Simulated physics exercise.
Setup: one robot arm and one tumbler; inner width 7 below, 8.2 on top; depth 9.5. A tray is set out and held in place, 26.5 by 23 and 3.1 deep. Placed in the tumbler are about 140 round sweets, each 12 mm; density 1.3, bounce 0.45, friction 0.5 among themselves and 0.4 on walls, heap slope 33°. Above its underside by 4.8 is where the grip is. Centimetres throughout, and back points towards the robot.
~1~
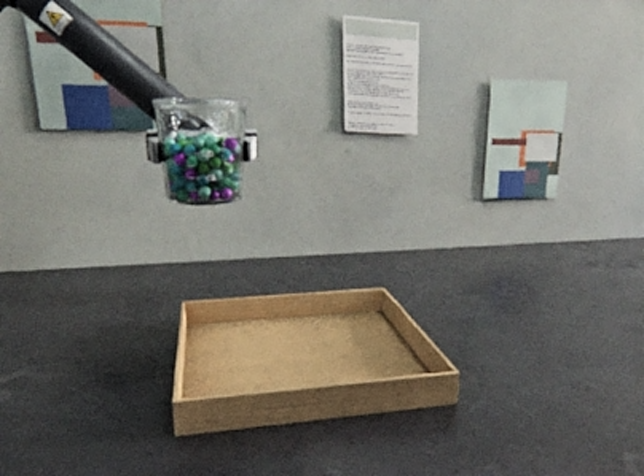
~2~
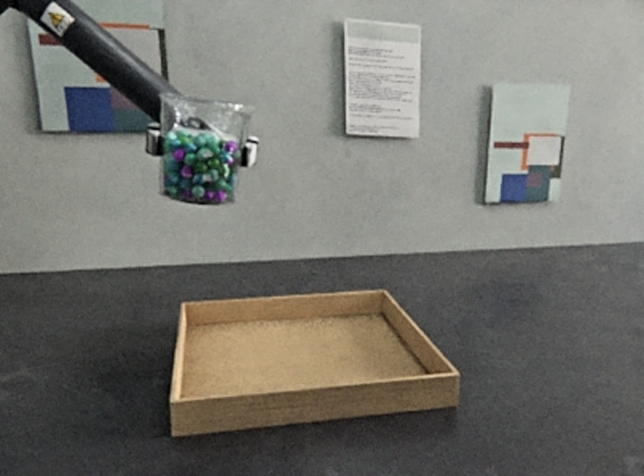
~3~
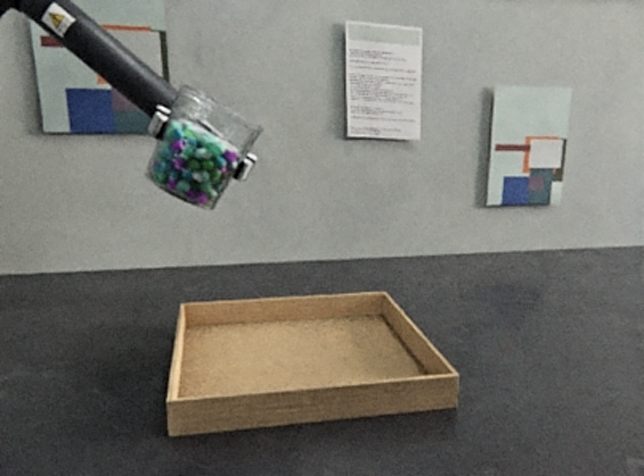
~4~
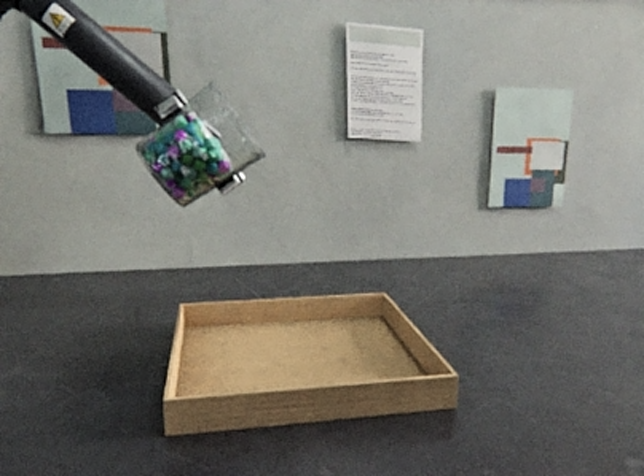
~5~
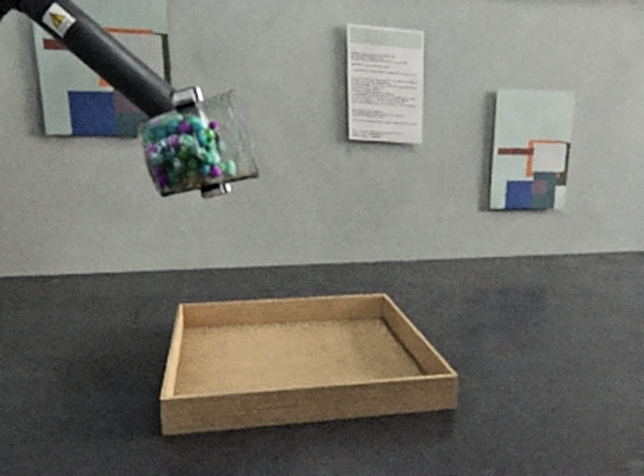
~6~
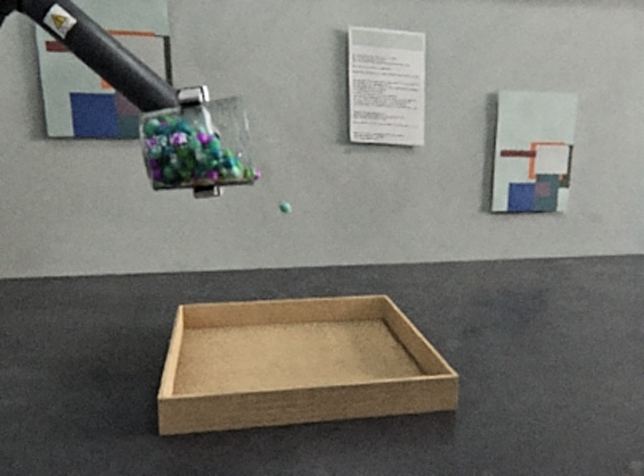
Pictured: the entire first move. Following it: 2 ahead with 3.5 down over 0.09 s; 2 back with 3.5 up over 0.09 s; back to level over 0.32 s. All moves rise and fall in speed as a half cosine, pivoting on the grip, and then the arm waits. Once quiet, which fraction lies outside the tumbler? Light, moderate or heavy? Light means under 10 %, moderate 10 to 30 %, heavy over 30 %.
Moderate.
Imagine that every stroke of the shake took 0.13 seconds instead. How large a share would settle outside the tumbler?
I'd expect close to 10 per cent then.
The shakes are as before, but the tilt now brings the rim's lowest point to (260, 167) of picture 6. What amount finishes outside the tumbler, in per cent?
That comes to some 5 percent.
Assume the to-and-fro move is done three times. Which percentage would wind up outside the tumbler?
35 per cent or so.
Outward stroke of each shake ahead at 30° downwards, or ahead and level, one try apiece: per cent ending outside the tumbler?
Near 40 and 70 percent respectively.
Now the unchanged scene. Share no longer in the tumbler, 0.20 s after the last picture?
Share gone by then: Close to 5 %.
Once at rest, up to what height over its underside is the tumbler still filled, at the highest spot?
I'd say near 7.0 cm from the bottom.
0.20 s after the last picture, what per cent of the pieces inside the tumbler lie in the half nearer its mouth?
Roughly 45 %.
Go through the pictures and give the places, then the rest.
Tumbler middle at (203, 152), level; upper third of the load around (202, 147), from x 170 to 235, top at y 135; 143 in the tumbler, in the first frame.
Tumbler middle at (202, 151), tilted 8° forward; upper third of the load around (201, 146), from x 170 to 235, top at y 135, in the second frame.
Tumbler middle at (201, 150), tilted 29° forward; upper third of the load around (190, 145), from x 160 to 230, top at y 125, in the third frame.
Tumbler middle at (199, 149), tilted 54° forward; upper third of the load around (187, 140), from x 150 to 230, top at y 120, in the fourth frame.
Tumbler middle at (198, 148), tilted 75° forward; upper third of the load around (182, 133), from x 150 to 230, top at y 120, in the fifth frame.
Tumbler middle at (197, 147), tilted 83° forward; upper third of the load around (178, 139), from x 150 to 285, top at y 120; 142 in the tumbler, 1 in flight or on a rim, in the sixth frame.
Then, 0.20 s later, tilted 82° forward, highest piece 26 above the table; 139 in the tumbler, 1 in the tray, 3 in flight or on a rim.
Then, 0.40 s later, tilted 18° forward, highest piece 27 above the table; 121 in the tumbler, 17 in the tray, 5 in flight or on a rim.
Then, 0.70 s later, level, highest piece 26 above the table; 121 in the tumbler, 22 in the tray.
Then, 1.75 s later, level, highest piece 26 above the table; 121 in the tumbler, 22 in the tray.
At rest, 121 in the tumbler, 22 in the tray. That is 15 % outside the tumbler.
